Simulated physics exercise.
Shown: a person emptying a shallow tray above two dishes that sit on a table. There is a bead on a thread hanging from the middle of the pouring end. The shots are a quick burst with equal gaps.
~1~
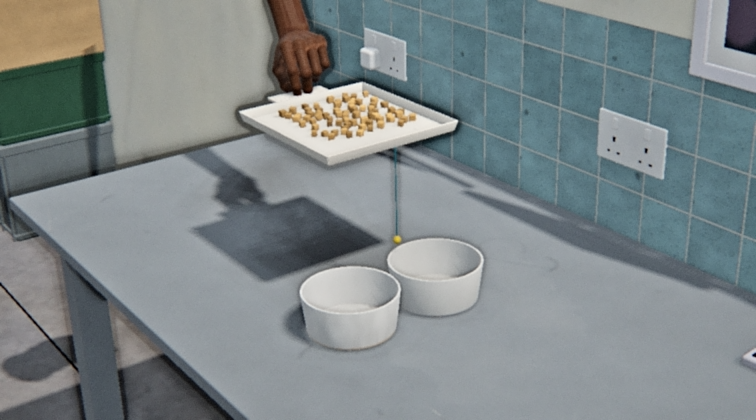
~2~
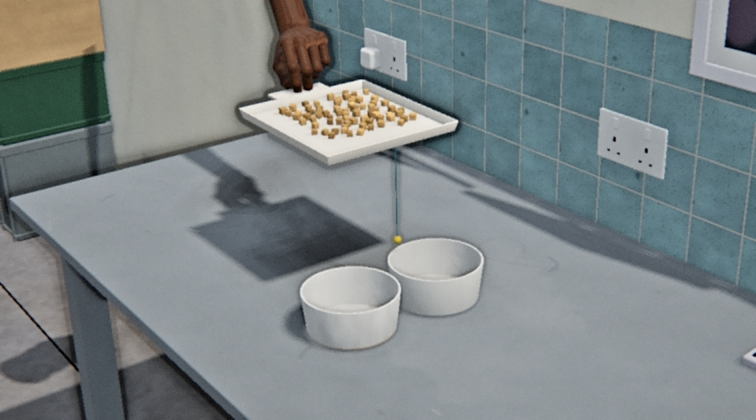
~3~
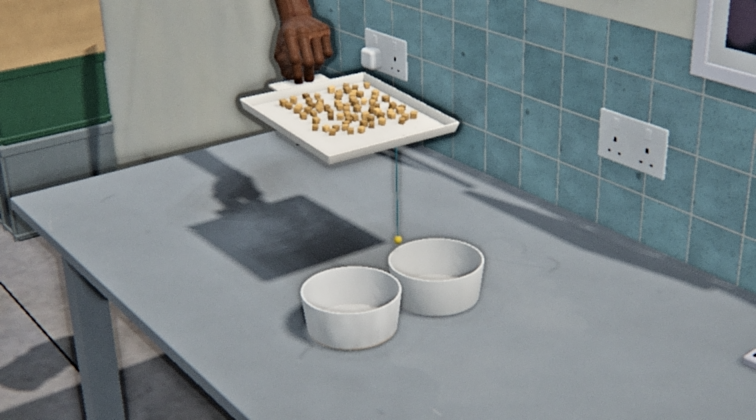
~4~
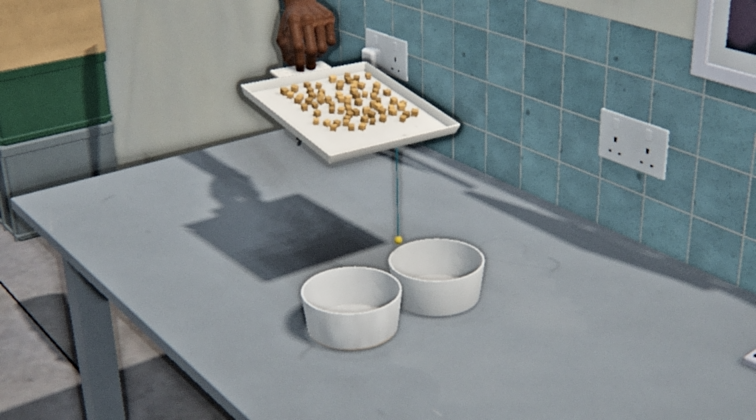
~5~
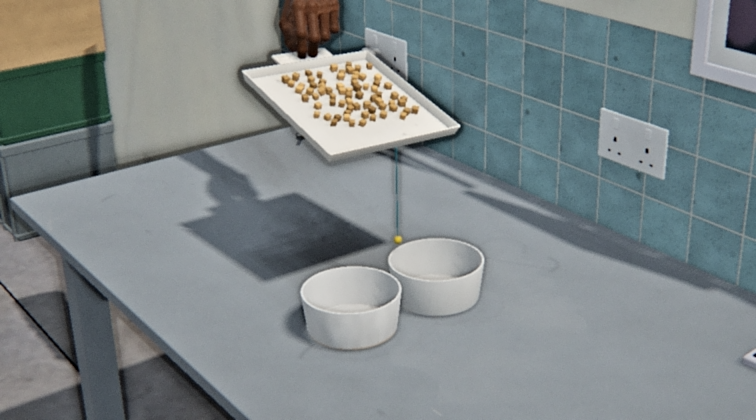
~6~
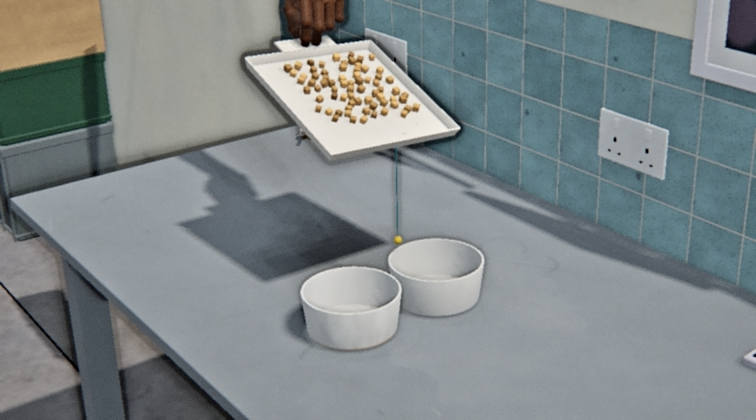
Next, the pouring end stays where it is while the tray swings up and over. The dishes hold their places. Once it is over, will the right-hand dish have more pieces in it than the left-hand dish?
Yes - the dish on the right is going to receive more.
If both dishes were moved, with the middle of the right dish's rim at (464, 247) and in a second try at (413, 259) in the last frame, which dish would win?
Note: Try one - the dish on the right side; try two - the dish on the right side.
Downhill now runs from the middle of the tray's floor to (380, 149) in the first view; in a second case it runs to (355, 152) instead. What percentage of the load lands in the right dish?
I'd put it at some 40 % and then some 0 %.
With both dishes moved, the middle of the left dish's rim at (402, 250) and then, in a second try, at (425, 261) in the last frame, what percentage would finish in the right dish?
First position: Some 20 %; second position: Some 20 %.
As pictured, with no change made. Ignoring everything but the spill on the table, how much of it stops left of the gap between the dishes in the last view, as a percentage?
It amounts to some 10 percent.
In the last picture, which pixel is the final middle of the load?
Near (446, 291), more or less.
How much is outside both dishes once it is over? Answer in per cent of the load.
I'd put it close to 30 per cent.
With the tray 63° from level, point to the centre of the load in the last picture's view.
Roughly at (418, 129).
Shortly afterwards, tray tipped steeply; the bulk on the tray; a little in the air.
Next, tray tipped right over; near two thirds on the tray; near a quarter in the right dish; a little outside both; only a few in the air.
Some moments later, tray tipped past a quarter turn; the bulk in the right dish; near a quarter outside both.
In the end, tray tipped past a quarter turn; none at all in the left dish; the bulk in the right dish; near a quarter outside both.
